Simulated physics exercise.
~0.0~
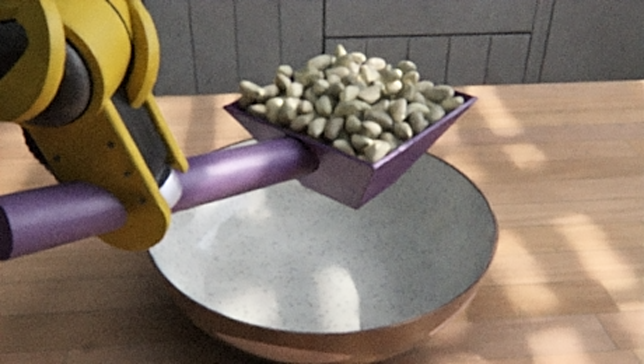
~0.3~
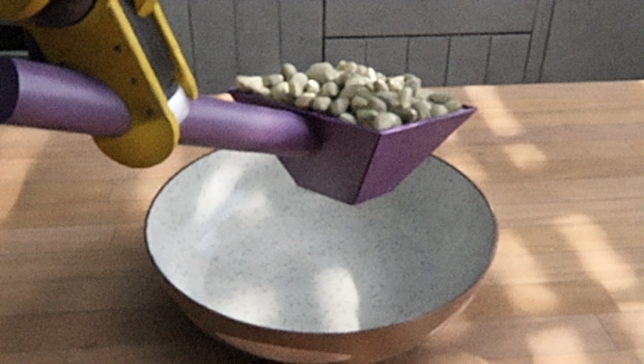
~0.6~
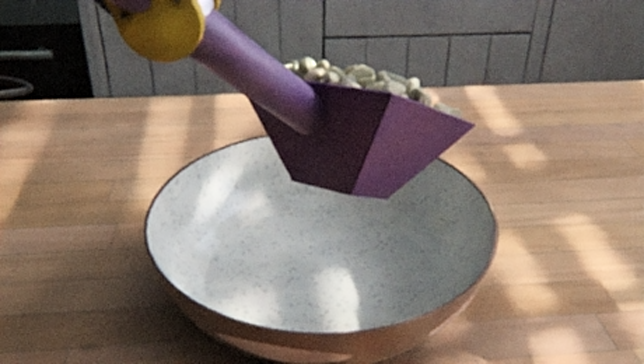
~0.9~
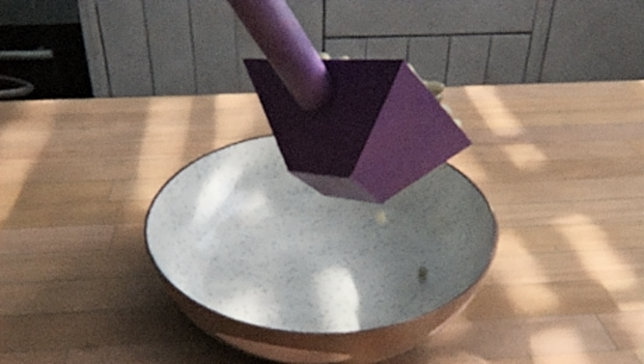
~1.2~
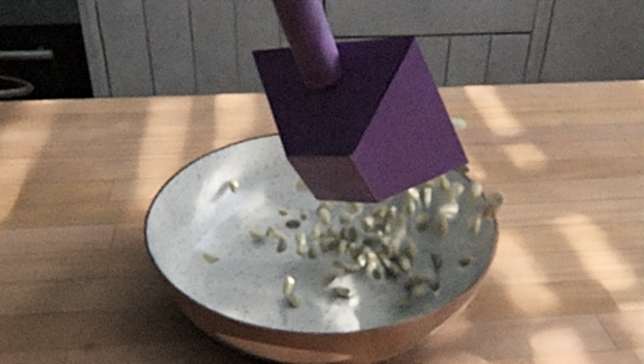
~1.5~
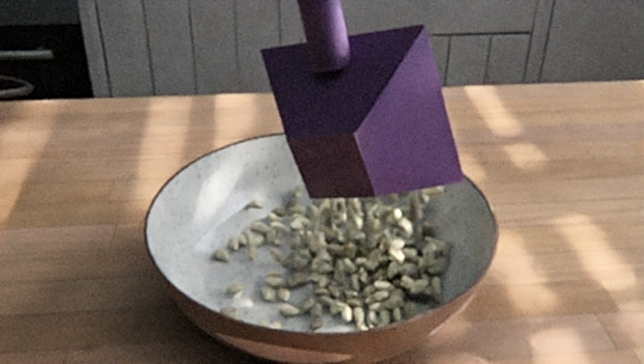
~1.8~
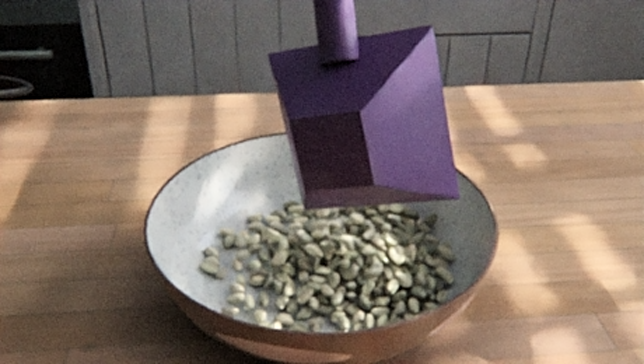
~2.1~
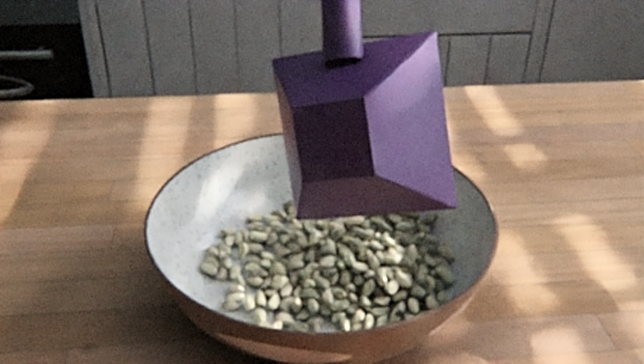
A yellow robotic arm holds a purple, flared scoop heaped with pale greenish-white beans above an empty, speckled white pan on a wooden counter. The arm steadily tips the scoop toward the right, and the beans sink from view behind its raised side. As the tilt steepens, a few beans drop over the edge, then a thick stream tumbles into the pan. The beans scatter and pile up across the bottom while the scoop keeps turning. At the end, the scoop hangs upturned above the pan, and the beans lie still in a broad heap inside it.
